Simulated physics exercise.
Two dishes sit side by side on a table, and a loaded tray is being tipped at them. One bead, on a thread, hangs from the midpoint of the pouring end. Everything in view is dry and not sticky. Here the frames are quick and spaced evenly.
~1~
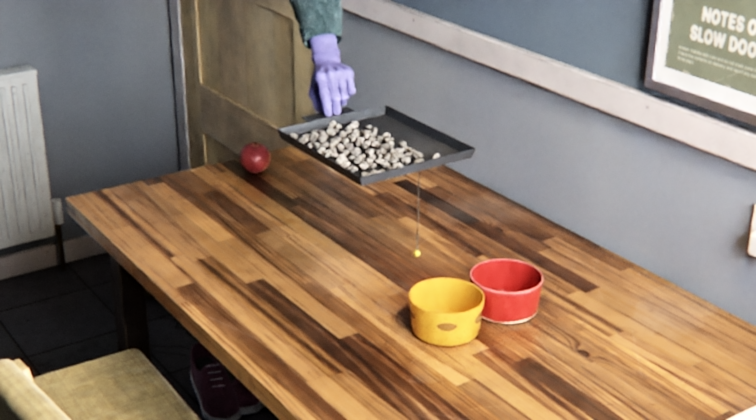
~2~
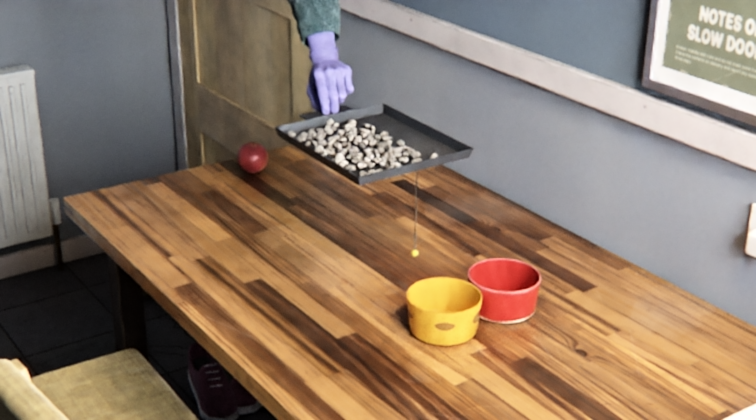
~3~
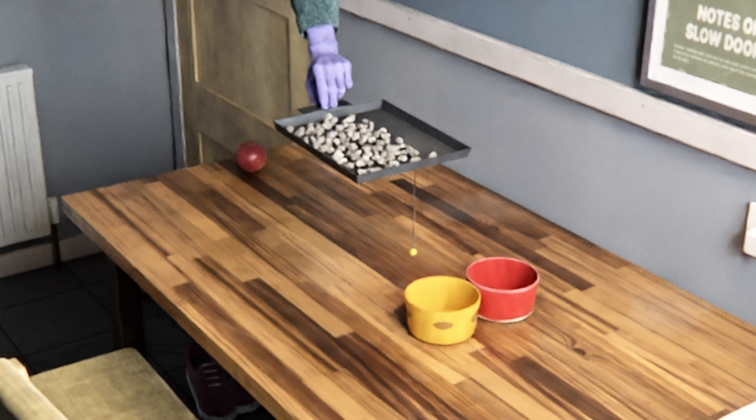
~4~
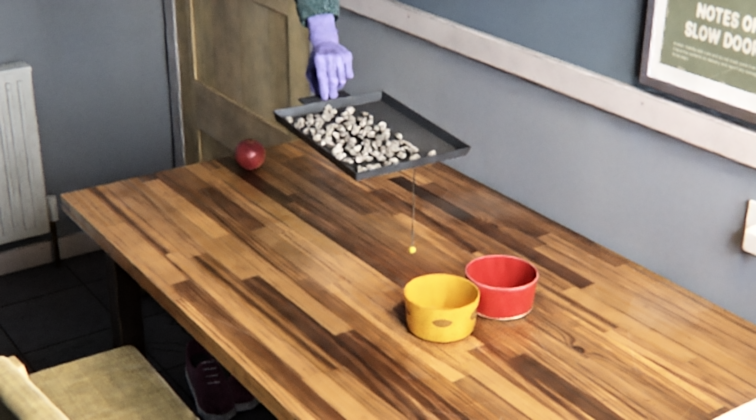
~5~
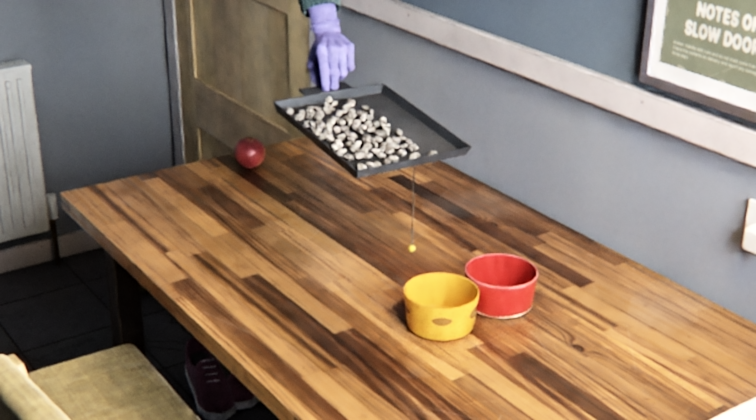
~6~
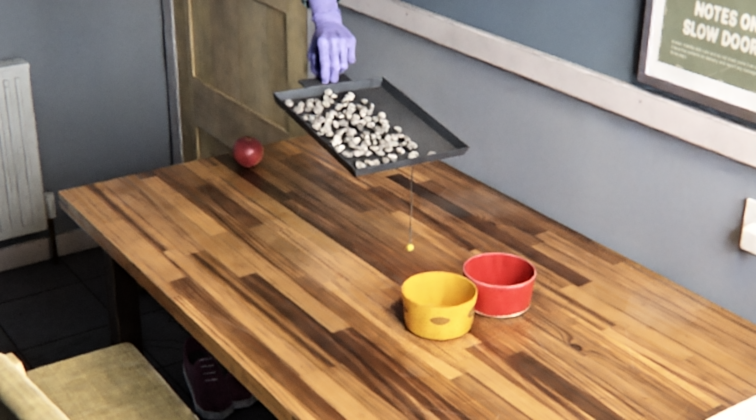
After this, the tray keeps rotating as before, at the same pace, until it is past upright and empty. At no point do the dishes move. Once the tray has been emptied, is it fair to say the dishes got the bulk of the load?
The dishes catch a minority of the load.
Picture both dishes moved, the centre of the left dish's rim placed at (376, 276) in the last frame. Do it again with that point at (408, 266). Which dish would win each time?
Trial one goes to the right of the two, trial two to the right of the two.
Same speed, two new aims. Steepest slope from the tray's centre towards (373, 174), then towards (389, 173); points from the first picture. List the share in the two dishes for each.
About 0 and 0 percent.
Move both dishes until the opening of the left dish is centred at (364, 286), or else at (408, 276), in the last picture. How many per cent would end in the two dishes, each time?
First position: Some 50 %; second position: Some 100 %.
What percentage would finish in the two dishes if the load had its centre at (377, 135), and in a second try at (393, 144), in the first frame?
Respectively 10 and 20 per cent.
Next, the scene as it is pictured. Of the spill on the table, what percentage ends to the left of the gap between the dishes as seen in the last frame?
Roughly 70 in a hundred.
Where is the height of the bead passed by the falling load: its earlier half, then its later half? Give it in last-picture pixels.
Initially about (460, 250); subsequently about (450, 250).
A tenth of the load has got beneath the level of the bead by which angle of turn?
Tilt: Around 75 degrees.
Soon after the last picture, tray tipped steeply; nearly all on the tray; a stray few in the air.
A little later, tray tipped right over; about a quarter on the tray; a stray few in the left dish; a small part in the right dish; about half outside both; about a quarter in the air.
Later still, tray tipped past a quarter turn; a small part in the left dish; a small part in the right dish; most outside both.
At rest, tray tipped past a quarter turn; a small part in the left dish; a small part in the right dish; most outside both.
